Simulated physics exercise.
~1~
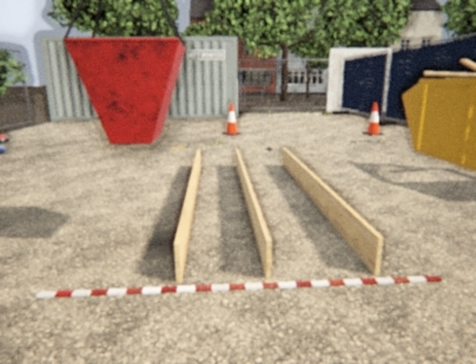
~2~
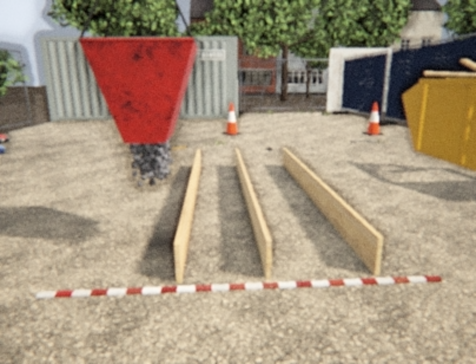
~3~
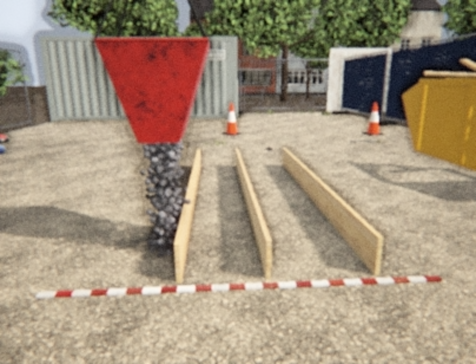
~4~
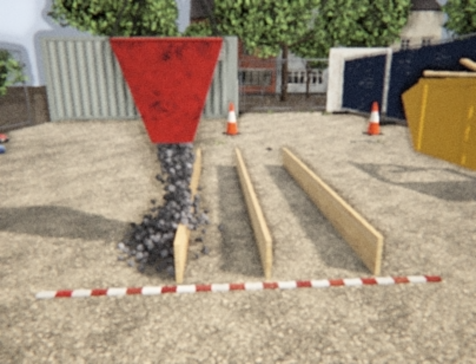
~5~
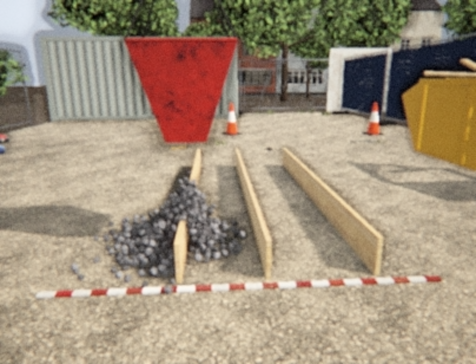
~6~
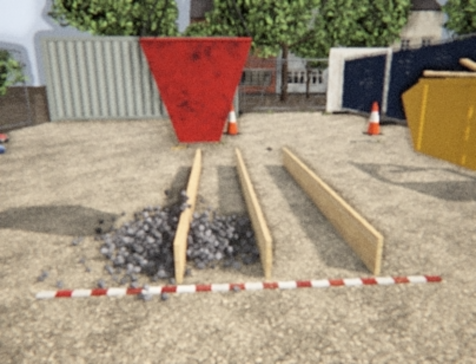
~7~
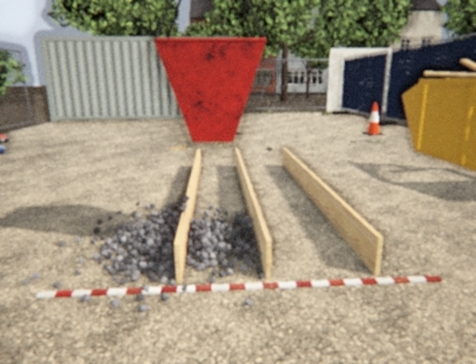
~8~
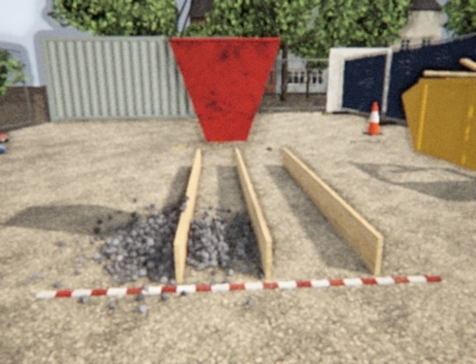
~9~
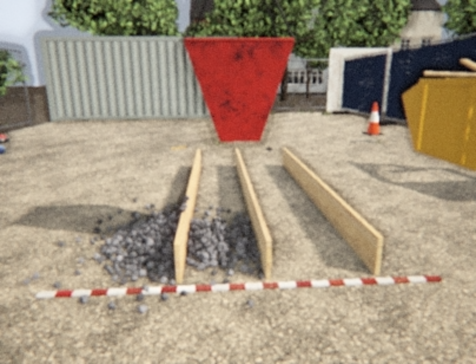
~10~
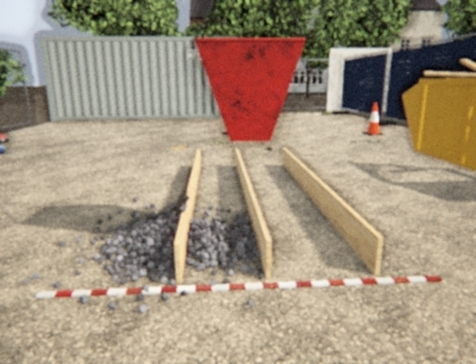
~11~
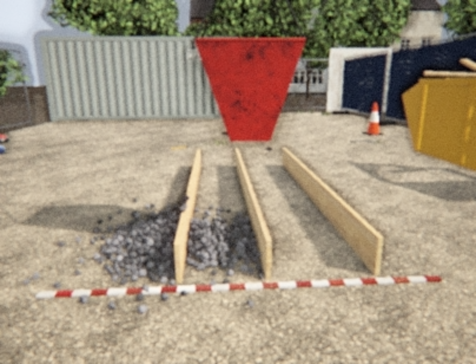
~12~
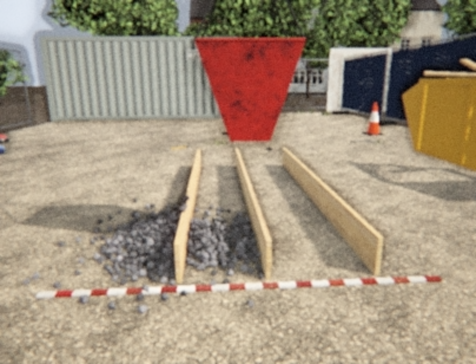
On a gravelly yard, a red skip slid to the right and dropped grey stones from its bottom over the leftmost of three planks, ending up empty, with most of the stones heaped left of that plank and the rest in the left bay.
